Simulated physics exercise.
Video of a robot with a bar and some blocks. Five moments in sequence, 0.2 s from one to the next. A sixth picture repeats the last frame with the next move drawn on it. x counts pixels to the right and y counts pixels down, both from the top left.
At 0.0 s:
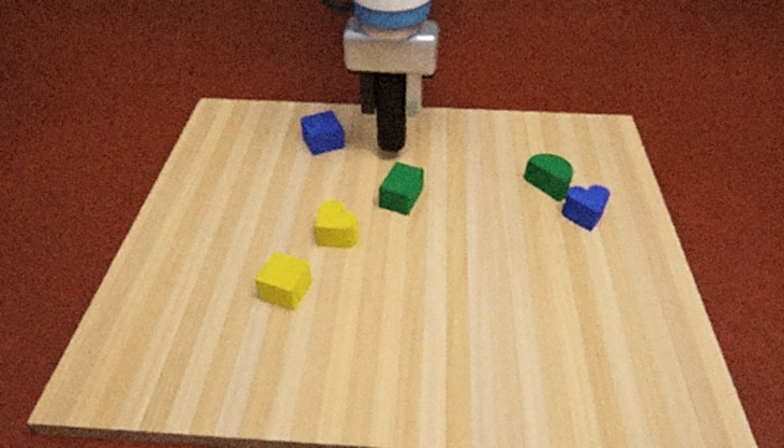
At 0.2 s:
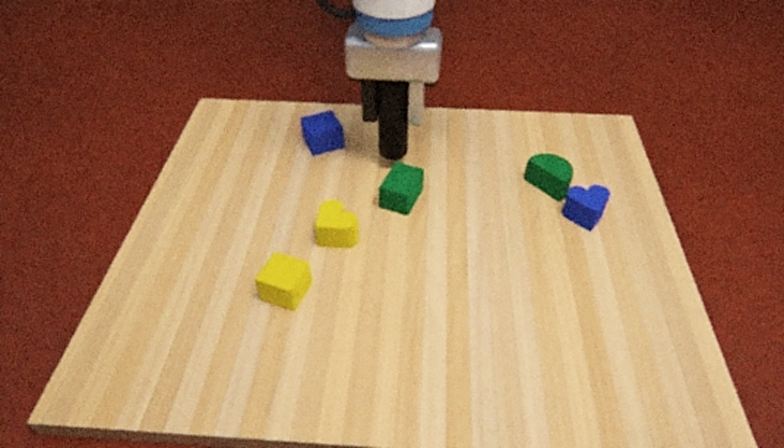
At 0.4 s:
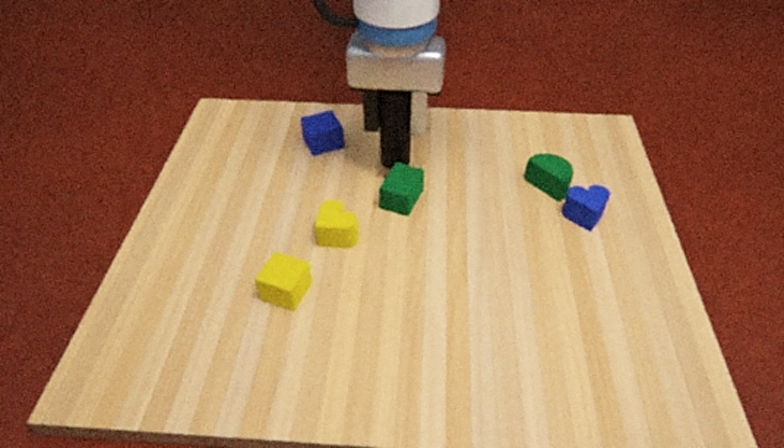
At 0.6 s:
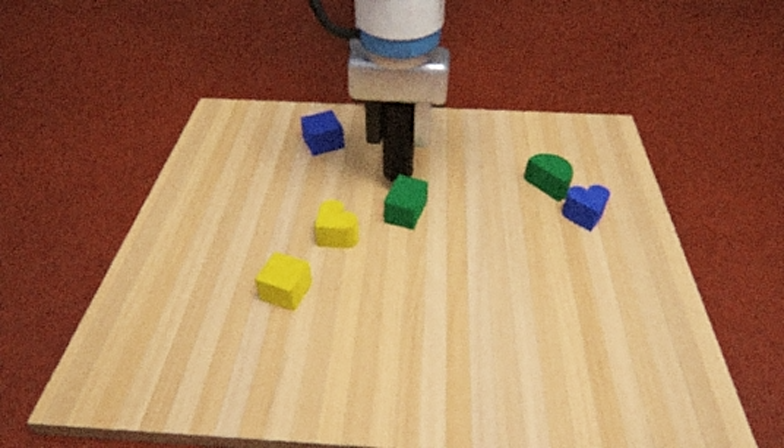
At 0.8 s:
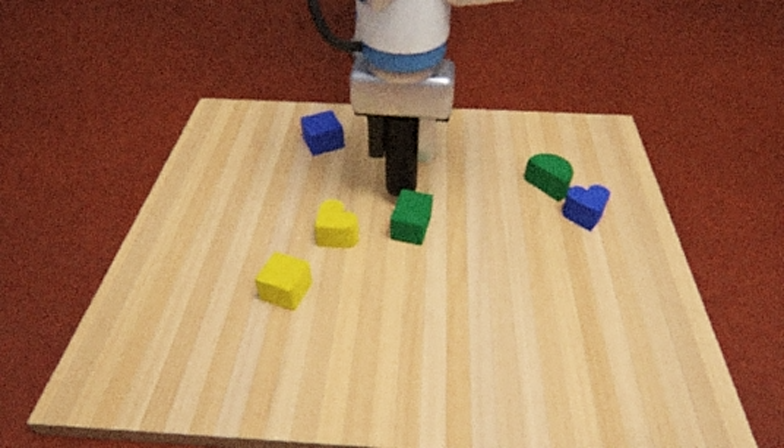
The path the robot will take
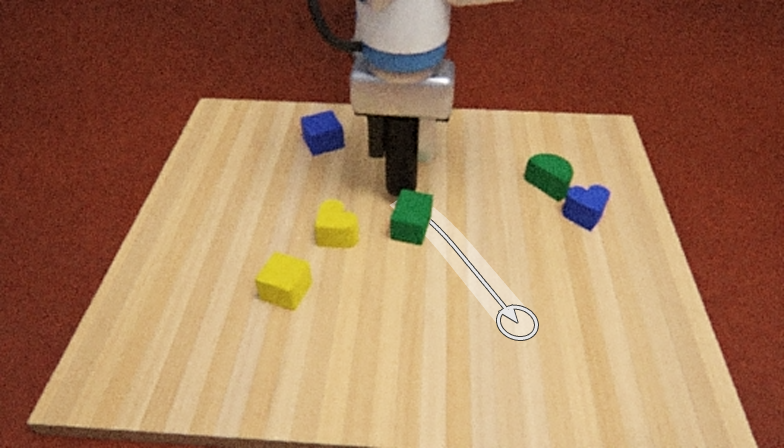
Robot arm lowering its dark bar toward a green block, then pushing it slightly forward across a wooden board among scattered blocks.
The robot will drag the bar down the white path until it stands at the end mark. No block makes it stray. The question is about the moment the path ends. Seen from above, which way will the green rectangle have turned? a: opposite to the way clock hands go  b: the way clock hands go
I choose b.
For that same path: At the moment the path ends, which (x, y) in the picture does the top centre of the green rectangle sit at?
I'd guess (432, 253).
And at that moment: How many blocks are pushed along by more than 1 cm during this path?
By the end of the path, one block has moved more than about a centimetre.
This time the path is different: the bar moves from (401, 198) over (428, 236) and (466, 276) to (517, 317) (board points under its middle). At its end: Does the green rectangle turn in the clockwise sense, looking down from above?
Yes, that is how it ends up.
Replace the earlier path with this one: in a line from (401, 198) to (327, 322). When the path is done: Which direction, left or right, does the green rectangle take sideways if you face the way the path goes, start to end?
Towards the left-hand side.
Drawn move, from (401, 198) by way of (440, 231) and (477, 273) to (517, 322).
What follows on the original path. One third of the way, bar (442, 222); green rectangle (427, 240), turned 60° clockwise.
Two thirds of the way, bar (478, 264); green rectangle (432, 253).
At the end, bar (520, 313); yellow heart-shaped block still; green rectangle (432, 253), turned 120° clockwise.
